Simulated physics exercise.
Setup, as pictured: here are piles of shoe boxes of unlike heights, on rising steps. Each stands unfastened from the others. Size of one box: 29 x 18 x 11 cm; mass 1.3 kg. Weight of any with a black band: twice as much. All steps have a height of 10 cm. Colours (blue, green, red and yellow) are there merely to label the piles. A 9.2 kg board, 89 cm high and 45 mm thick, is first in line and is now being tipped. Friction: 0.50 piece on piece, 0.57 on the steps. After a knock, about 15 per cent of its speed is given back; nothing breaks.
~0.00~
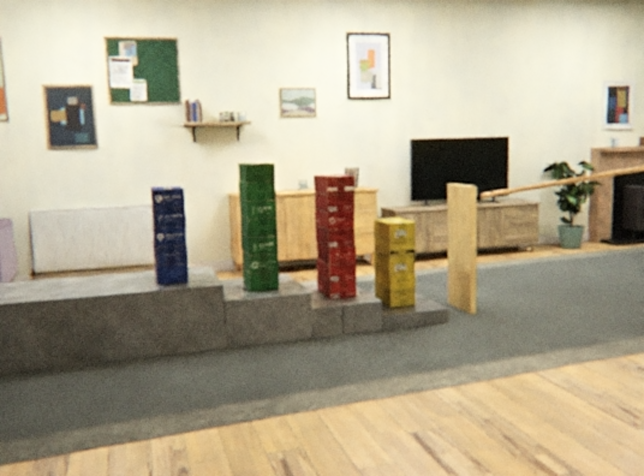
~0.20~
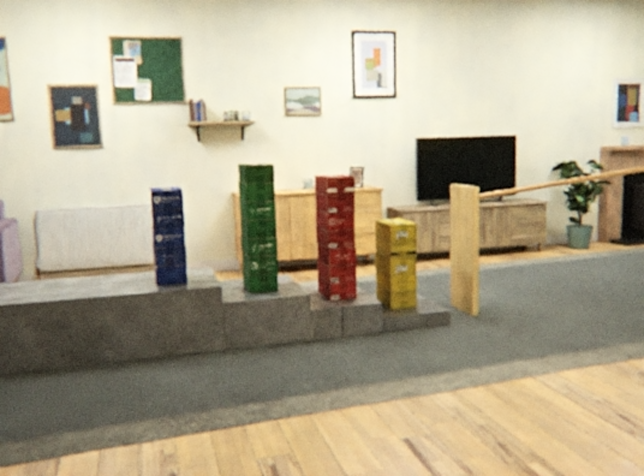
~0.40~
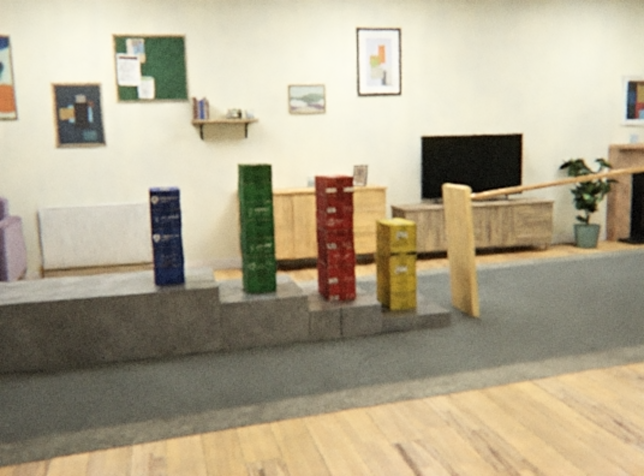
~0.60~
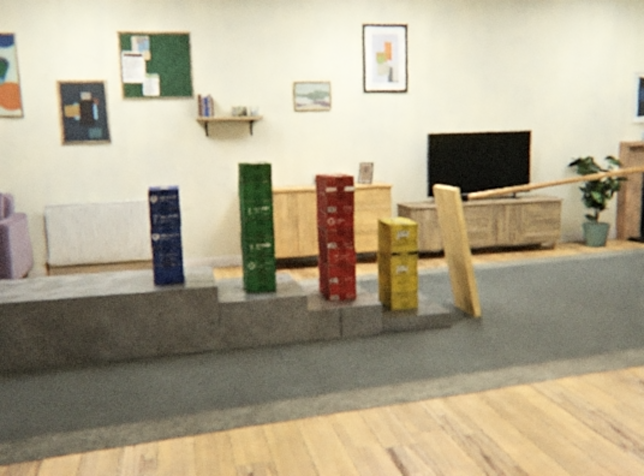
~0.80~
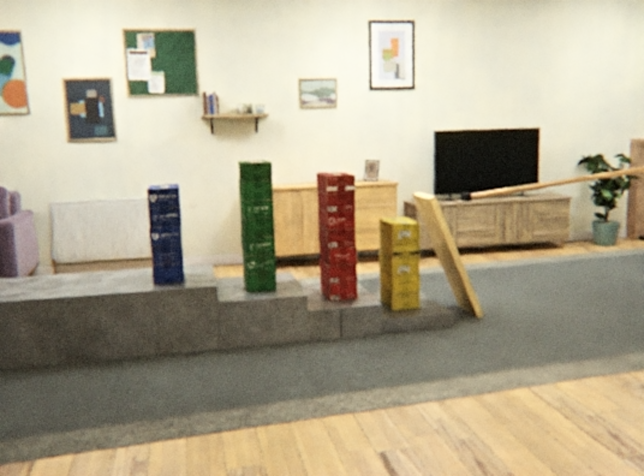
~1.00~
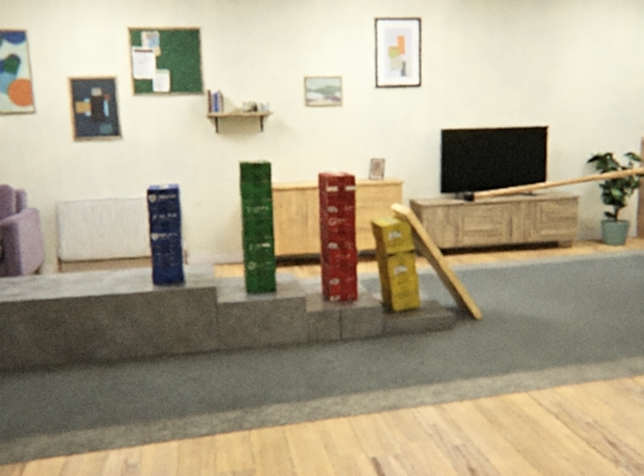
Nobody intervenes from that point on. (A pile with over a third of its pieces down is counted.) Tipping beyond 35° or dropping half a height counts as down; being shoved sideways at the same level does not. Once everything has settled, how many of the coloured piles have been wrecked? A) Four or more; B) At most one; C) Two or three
Four or more.
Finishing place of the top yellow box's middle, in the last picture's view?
Its centre finishes around pixel (333, 248) in the last picture.
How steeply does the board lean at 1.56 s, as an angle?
Roughly 50°.
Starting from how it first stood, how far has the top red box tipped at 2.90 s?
My estimate is close to 50°.
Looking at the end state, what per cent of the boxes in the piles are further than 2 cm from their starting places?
Shifted share: 100 %.
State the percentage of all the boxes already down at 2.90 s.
By then, 95 per cent.
After 1.56 s, board 52° from upright; 3 of the 24 boxes down; top yellow box 19° from how it stood; top red box 10° from how it stood.
After 2.26 s, board 58° from upright; 11 of the 24 boxes down; top red box 36° from how it stood, 13 cm lower; top green box 22° from how it stood.
After 2.90 s, board 58° from upright; 23 of the 24 boxes down; top blue box 60° from how it stood, 29 cm lower; top red box 47° from how it stood, 31 cm lower.
In the end (3.7 s), board 58° from upright; 23 of the 24 boxes down; top blue box upside down; top red box 47° from how it stood, 31 cm lower. Wrecked, blue, green, red and yellow. From the last view, middles, top red box near (230, 236).
